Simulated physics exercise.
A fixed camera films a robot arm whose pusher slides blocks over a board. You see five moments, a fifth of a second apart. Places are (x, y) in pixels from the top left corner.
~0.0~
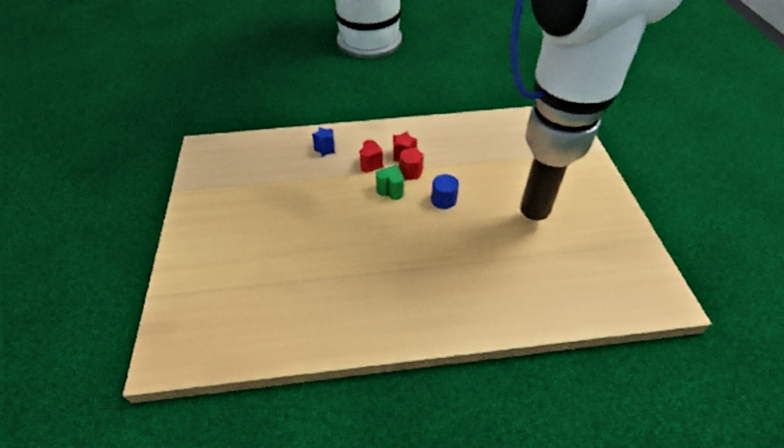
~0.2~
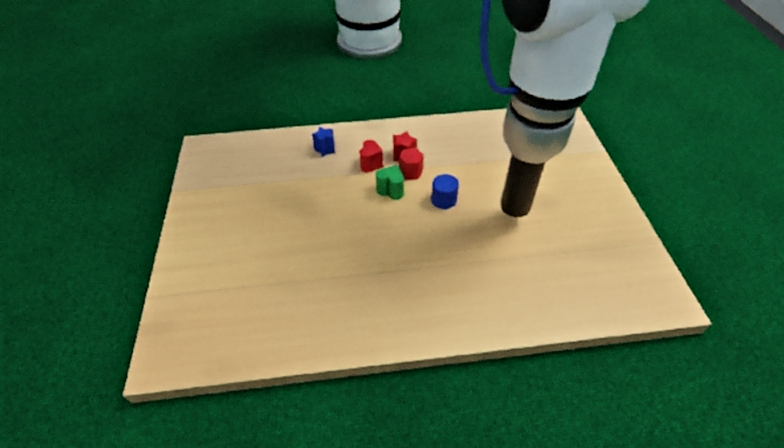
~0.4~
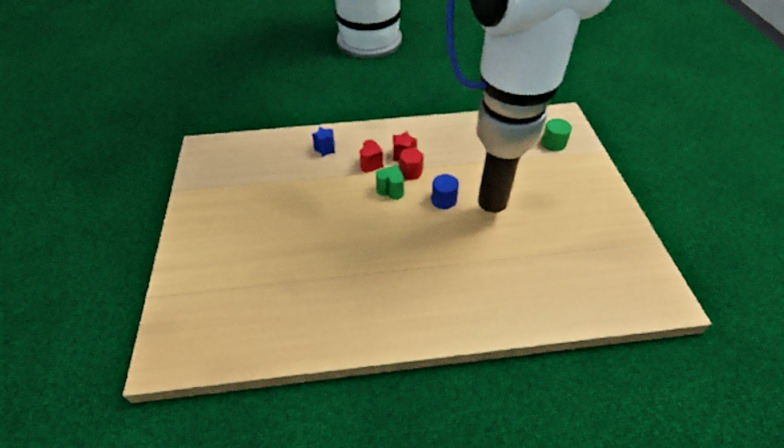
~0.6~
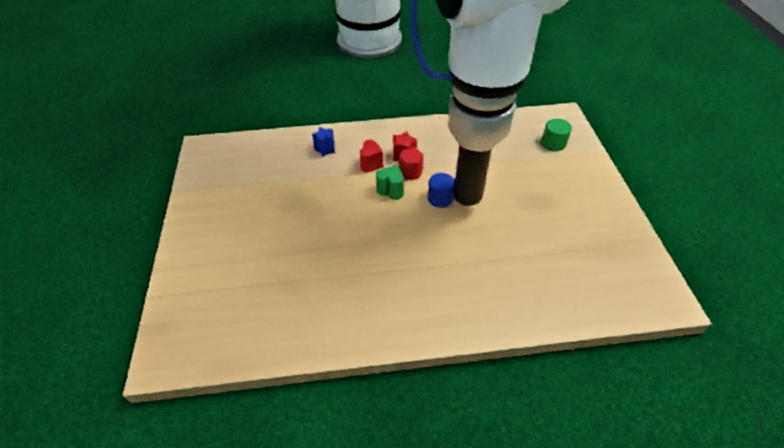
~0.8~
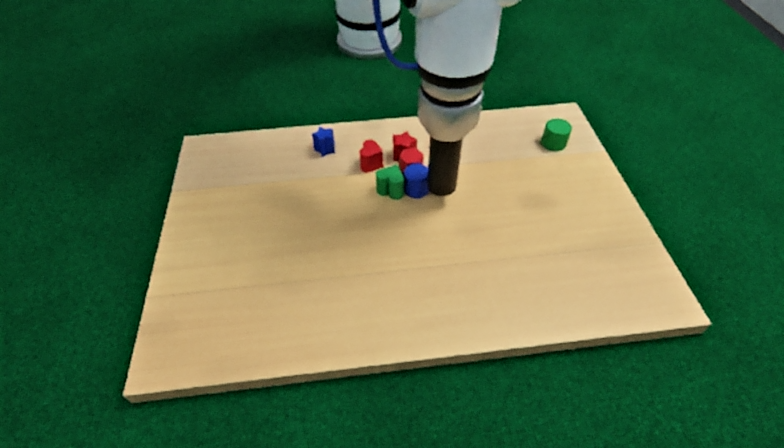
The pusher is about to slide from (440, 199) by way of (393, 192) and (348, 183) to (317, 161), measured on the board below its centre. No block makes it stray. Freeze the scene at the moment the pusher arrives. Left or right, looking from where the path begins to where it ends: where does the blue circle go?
The answer is right: Facing from the path's start to its end, that's where the blue circle shifts.
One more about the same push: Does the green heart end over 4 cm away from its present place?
Short answer: Yes.
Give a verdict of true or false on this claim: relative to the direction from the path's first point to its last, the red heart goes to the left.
That claim is false.
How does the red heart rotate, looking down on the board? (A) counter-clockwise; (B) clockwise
B: Clockwise.
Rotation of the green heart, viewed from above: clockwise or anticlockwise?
That block twists counter-clockwise.
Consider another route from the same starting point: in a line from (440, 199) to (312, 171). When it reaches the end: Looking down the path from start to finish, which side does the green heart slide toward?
So, looking from the first point of the path to the last, the green heart moves leftwards.
The first path, step by step. One third of the way, pusher (392, 181); red heart (369, 146); green heart (362, 173), turned 25° anticlockwise; red six-sided block (408, 152), turned 30° clockwise; blue circle (379, 159).
Two thirds of the way, pusher (346, 171); red heart (362, 134), turned 35° clockwise; green heart (316, 168), turned 45° anticlockwise; red six-sided block (408, 152), turned 30° clockwise; blue circle (354, 148).
At the end, pusher (315, 149); blue star block (322, 129), turned 30° clockwise; red heart (362, 131), turned 65° clockwise; green heart (298, 164), turned 110° anticlockwise; red six-sided block (408, 152), turned 30° clockwise; blue circle (343, 139).
